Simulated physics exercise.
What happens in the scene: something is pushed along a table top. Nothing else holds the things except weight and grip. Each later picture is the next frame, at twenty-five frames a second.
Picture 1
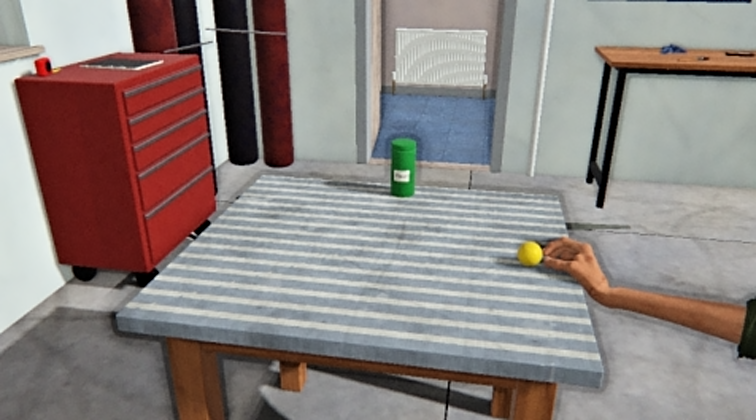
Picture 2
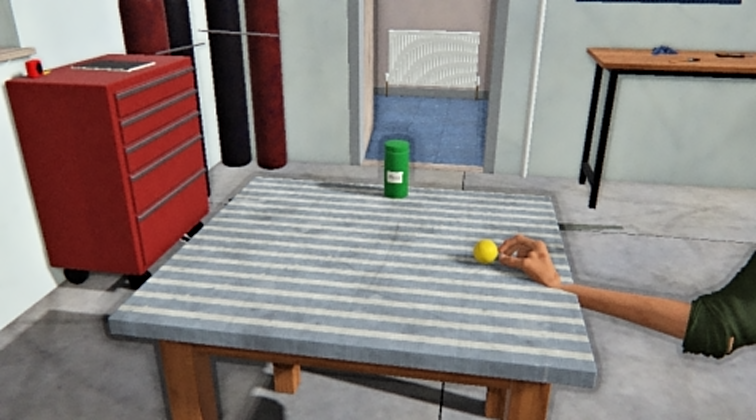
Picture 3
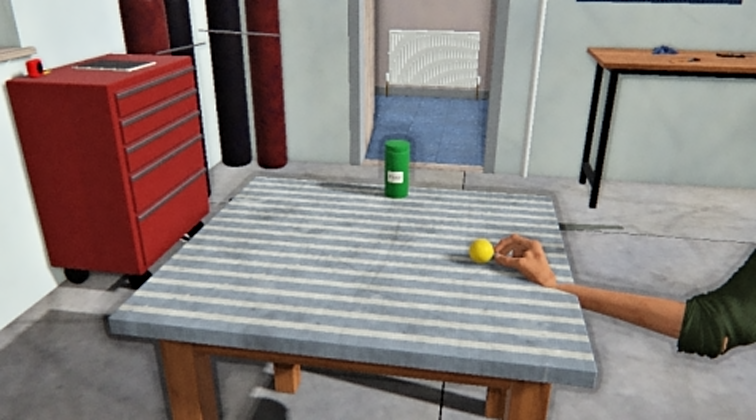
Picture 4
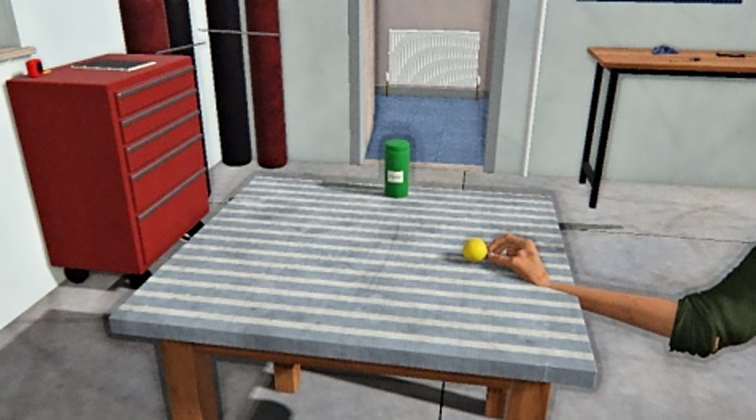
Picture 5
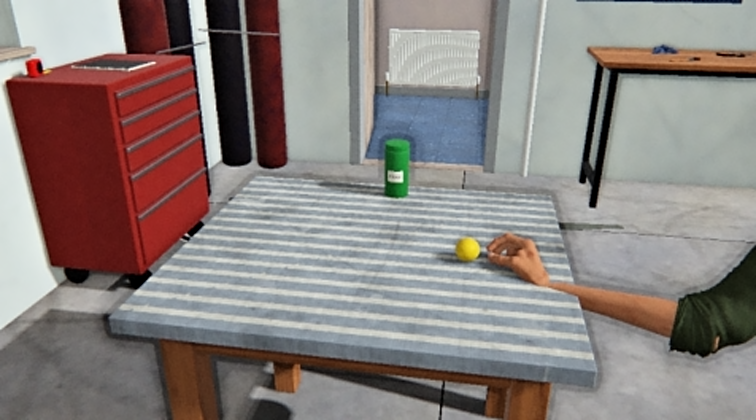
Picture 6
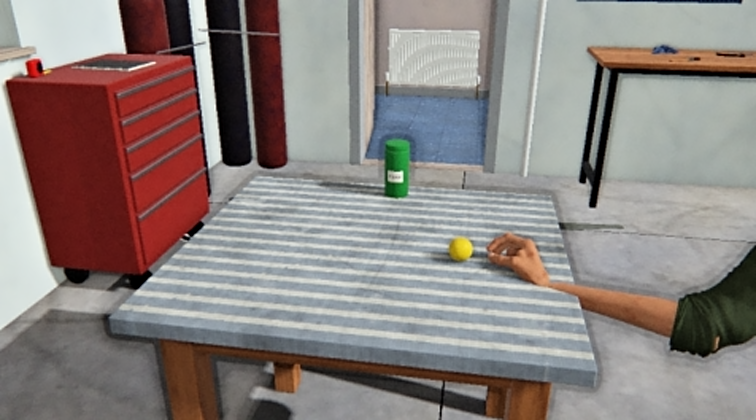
In the video, a hand reaches in from the right and pushes a yellow lemon leftward across a striped table top, then stays still as the lemon rolls slightly farther left, while a green container stands near the back.
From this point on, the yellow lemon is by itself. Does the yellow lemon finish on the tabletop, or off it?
The yellow lemon finishes on the tabletop.
Then, 0.20 s after the last picture, yellow lemon rolled well along near (428, 247).
Then, 0.40 s after the last picture, yellow lemon rolled well along near (401, 244).
Then, 0.70 s after the last picture, yellow lemon rolled well along near (369, 242).
Then, 1.10 s after the last picture, yellow lemon rolled well along near (342, 240).
At rest, moved from the start, yellow lemon. Seen from the same camera at the end, yellow lemon near (331, 239).
